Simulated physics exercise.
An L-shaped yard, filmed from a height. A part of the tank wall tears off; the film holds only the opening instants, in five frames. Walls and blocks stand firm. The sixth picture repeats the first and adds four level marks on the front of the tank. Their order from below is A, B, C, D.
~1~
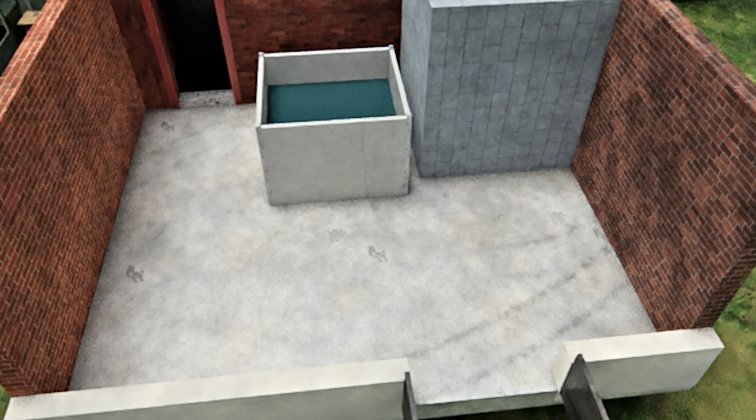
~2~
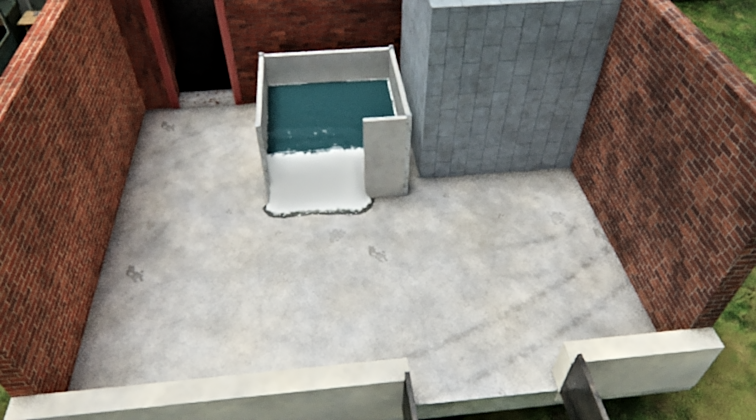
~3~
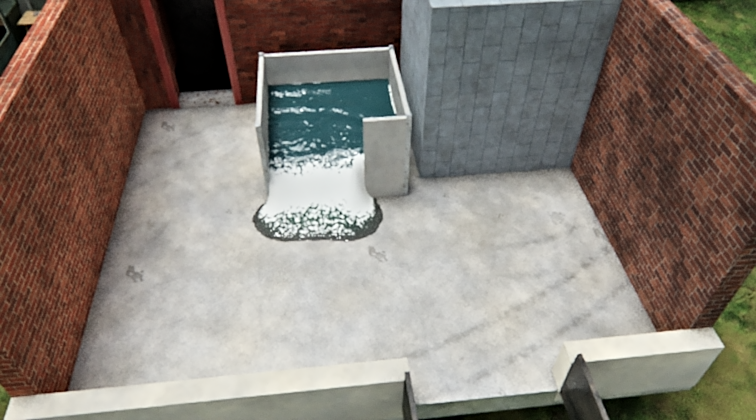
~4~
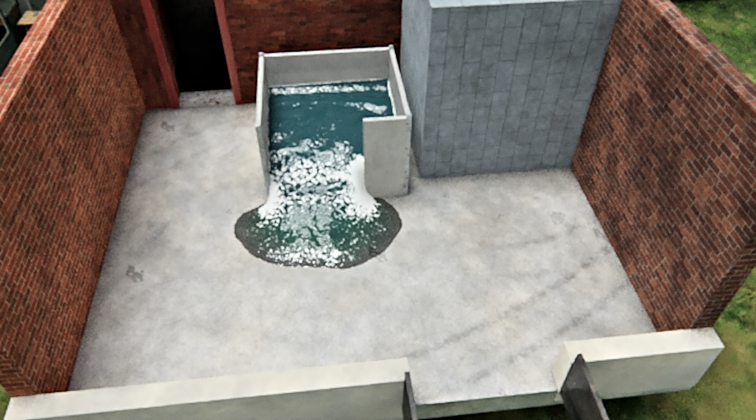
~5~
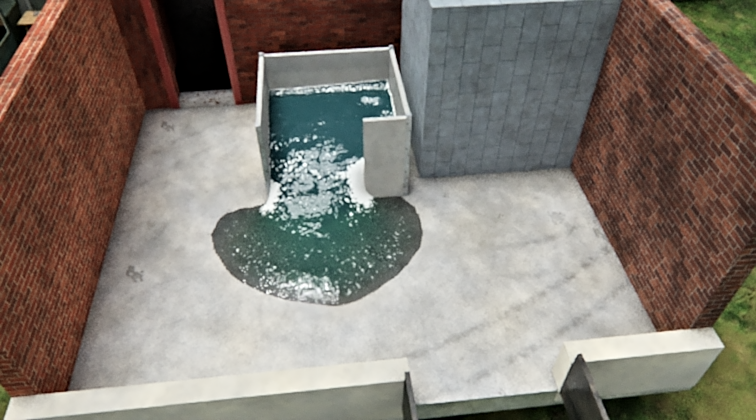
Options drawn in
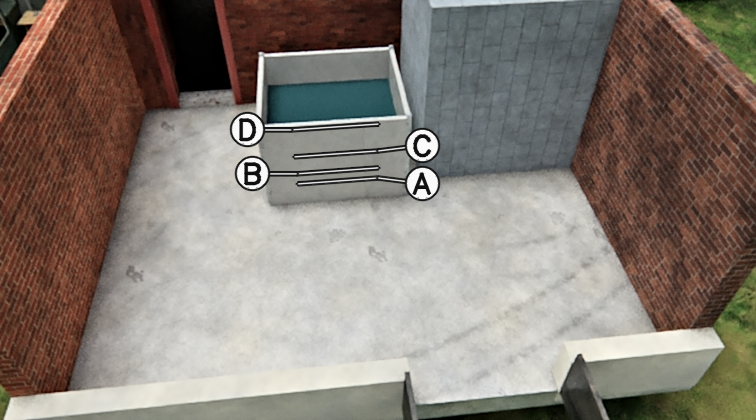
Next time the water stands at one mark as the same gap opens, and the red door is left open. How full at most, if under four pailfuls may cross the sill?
C.
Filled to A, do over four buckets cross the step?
No, that is safe.
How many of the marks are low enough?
Three of them.
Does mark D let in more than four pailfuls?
Yes, it does.
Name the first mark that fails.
Here it is mark D.
On the marked copy, A at (338, 180); B at (337, 170); C at (336, 153); D at (335, 126); from the bottom up A, B, C, D.
For mark A, nothing gets over.
For mark B, nothing gets over.
For mark C, a bucket or two gets in.
For mark D, about 9 bucketfuls get in.
